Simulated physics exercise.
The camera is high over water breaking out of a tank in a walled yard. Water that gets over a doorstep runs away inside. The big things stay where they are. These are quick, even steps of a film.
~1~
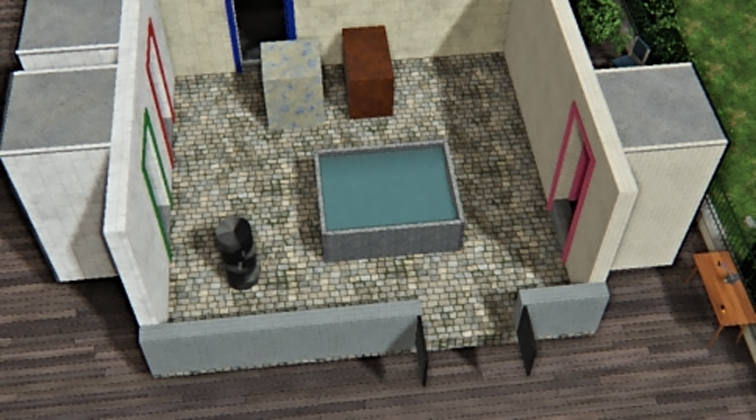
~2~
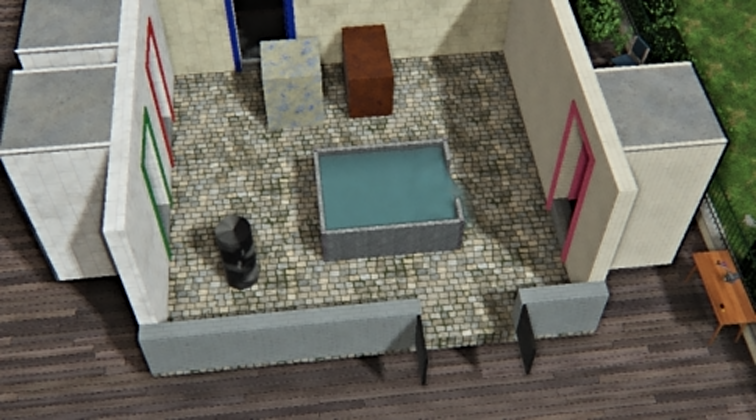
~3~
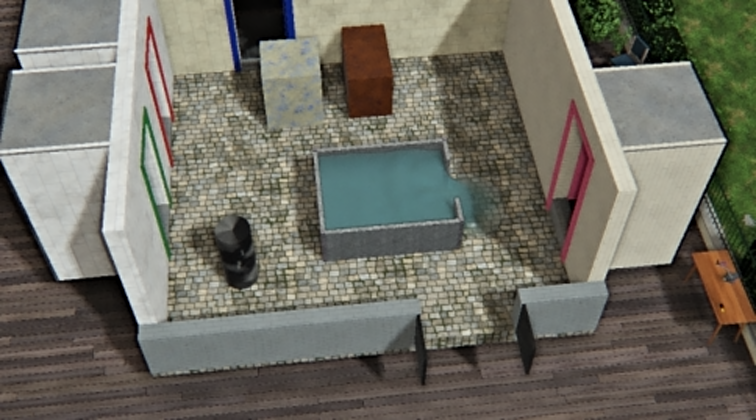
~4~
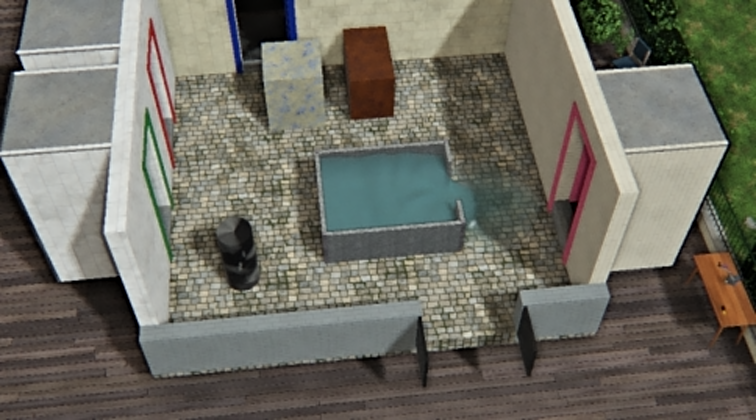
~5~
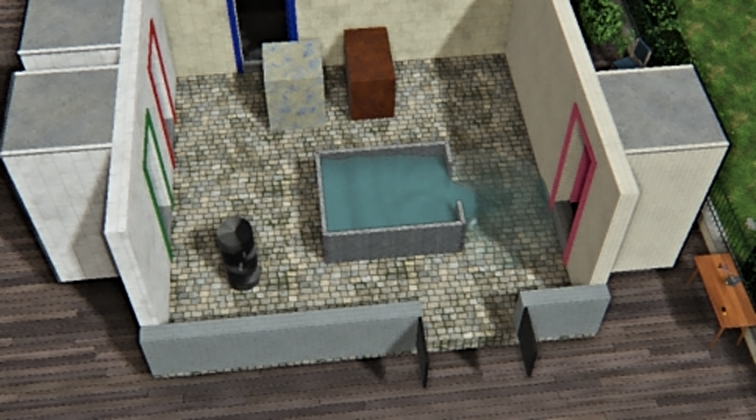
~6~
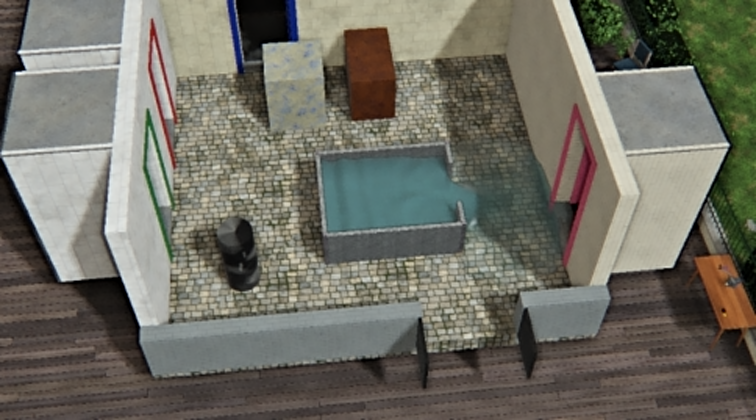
A tank of blue-green water sat still in a walled, stone-paved yard, then its right side opened and water poured out, spreading right across the paving to the wall by the pink-framed doorway.
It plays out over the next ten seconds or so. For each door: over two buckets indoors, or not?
The blue door admits no more than that; the red door admits no more than that; the green door admits no more than that; the pink door admits no more than that.
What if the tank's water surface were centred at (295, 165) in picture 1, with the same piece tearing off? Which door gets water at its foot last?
Last comes the one in red.
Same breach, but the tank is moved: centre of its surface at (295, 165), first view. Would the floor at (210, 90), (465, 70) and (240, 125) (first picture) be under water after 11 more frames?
As listed: No water, covered, clear.
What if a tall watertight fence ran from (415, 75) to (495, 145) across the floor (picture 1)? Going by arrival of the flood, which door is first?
That is the door marked pink.
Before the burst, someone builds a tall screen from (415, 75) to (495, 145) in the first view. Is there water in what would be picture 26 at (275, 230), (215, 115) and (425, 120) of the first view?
One after the other: Free of water, dry, awash.
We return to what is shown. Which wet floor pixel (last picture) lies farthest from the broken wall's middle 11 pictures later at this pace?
I would point to (503, 54).
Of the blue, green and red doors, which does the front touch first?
The door marked blue.
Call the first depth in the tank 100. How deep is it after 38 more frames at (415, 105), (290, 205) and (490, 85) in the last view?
In turn 18, 0 and 18 in a hundred.
A moment on, water covers 15 % of the floor; the blue door not reached, the red door not reached, the green door not reached, the pink door wet at the sill, nothing in.
Next, water covers 30 % of the floor; the blue door not reached, the red door not reached, the green door not reached, the pink door under two buckets in.
Then, water covers 45 % of the floor; the blue door not reached, the red door not reached, the green door not reached, the pink door under two buckets in.
Later, water covers 70 % of the floor; the blue door wet at the sill, nothing in, the red door not reached, the green door wet at the sill, nothing in, the pink door under two buckets in.
In the end, water covers 95 % of the floor; the blue door wet at the sill, nothing in, the red door wet at the sill, nothing in, the green door wet at the sill, nothing in, the pink door under two buckets in.
